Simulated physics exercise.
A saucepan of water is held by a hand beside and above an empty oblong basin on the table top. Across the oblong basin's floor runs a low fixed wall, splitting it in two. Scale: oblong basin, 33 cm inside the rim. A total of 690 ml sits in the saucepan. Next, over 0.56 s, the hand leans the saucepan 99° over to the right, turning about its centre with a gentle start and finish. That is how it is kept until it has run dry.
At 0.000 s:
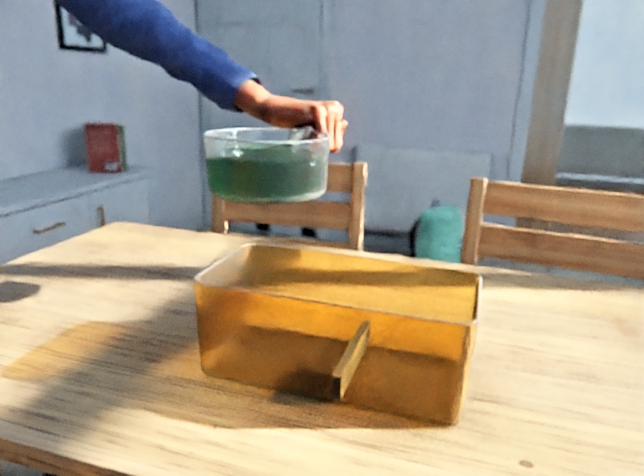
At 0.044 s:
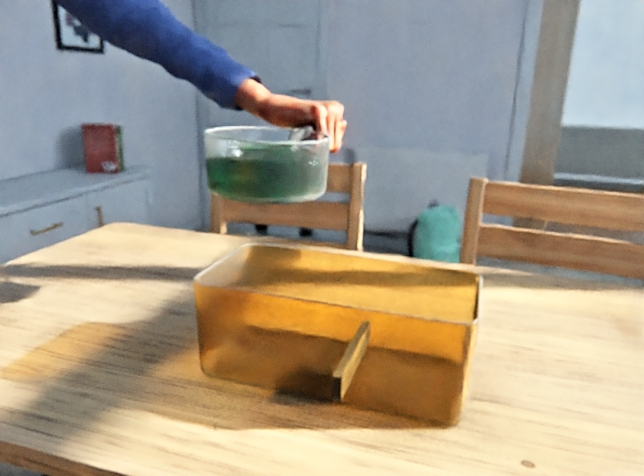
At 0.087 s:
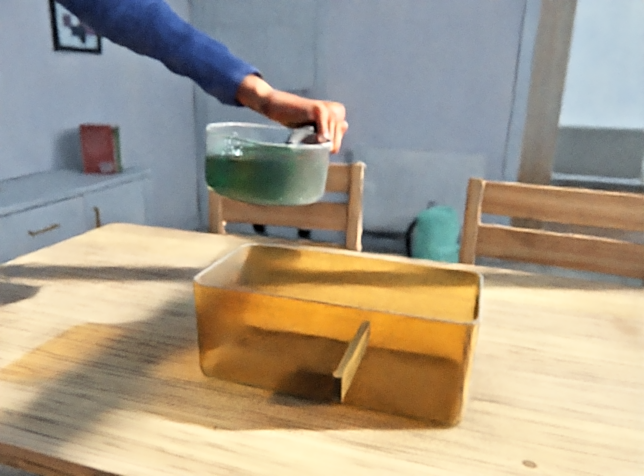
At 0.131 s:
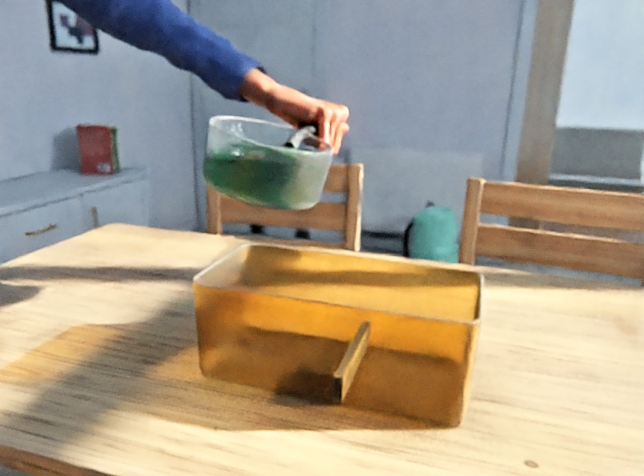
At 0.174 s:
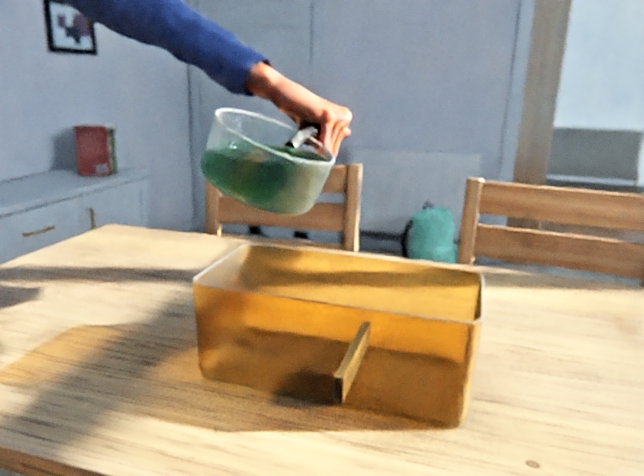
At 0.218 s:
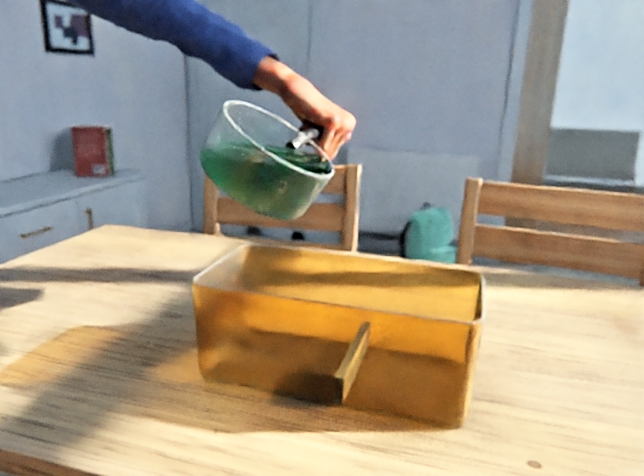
To begin with, a hand holds a clear, round container of green liquid level above an empty, amber oblong basin on a wooden table. The hand then tilts the container to the right, slightly at first and then more steeply, and the liquid shifts toward its lowered right rim.
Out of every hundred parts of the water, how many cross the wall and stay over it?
About 48 in every hundred.
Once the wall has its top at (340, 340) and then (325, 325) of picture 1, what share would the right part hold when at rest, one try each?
The first try gives 70 percent and the second 90 percent.
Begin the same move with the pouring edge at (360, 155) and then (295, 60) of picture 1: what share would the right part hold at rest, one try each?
Some 80 and 30 per cent, in that order.
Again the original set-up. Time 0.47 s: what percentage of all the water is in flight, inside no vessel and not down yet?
About 46 per cent.
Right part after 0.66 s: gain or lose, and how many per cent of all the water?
It ends up lower by roughly 6.
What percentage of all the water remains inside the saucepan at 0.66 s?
Close to 8 percent of the whole amount.
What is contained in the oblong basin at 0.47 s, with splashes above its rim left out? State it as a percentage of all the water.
Roughly 28 percent.
By 0.47 s the tilt is 93° and 27 per cent is still to pour, 7 is left of the wall and 20 right of it.
By 0.66 s the tilt is 99° and 8 per cent is still to pour, 33 is left of the wall and 53 right of it.
By 0.85 s the tilt is 99° and 1 per cent is still to pour, 47 is left of the wall and 48 right of it.
By 1.06 s the tilt is 99° and 0 per cent is still to pour, 51 is left of the wall and 47 right of it.
At rest 51 per cent lies left of the wall, 48 right of it and 2 outside.
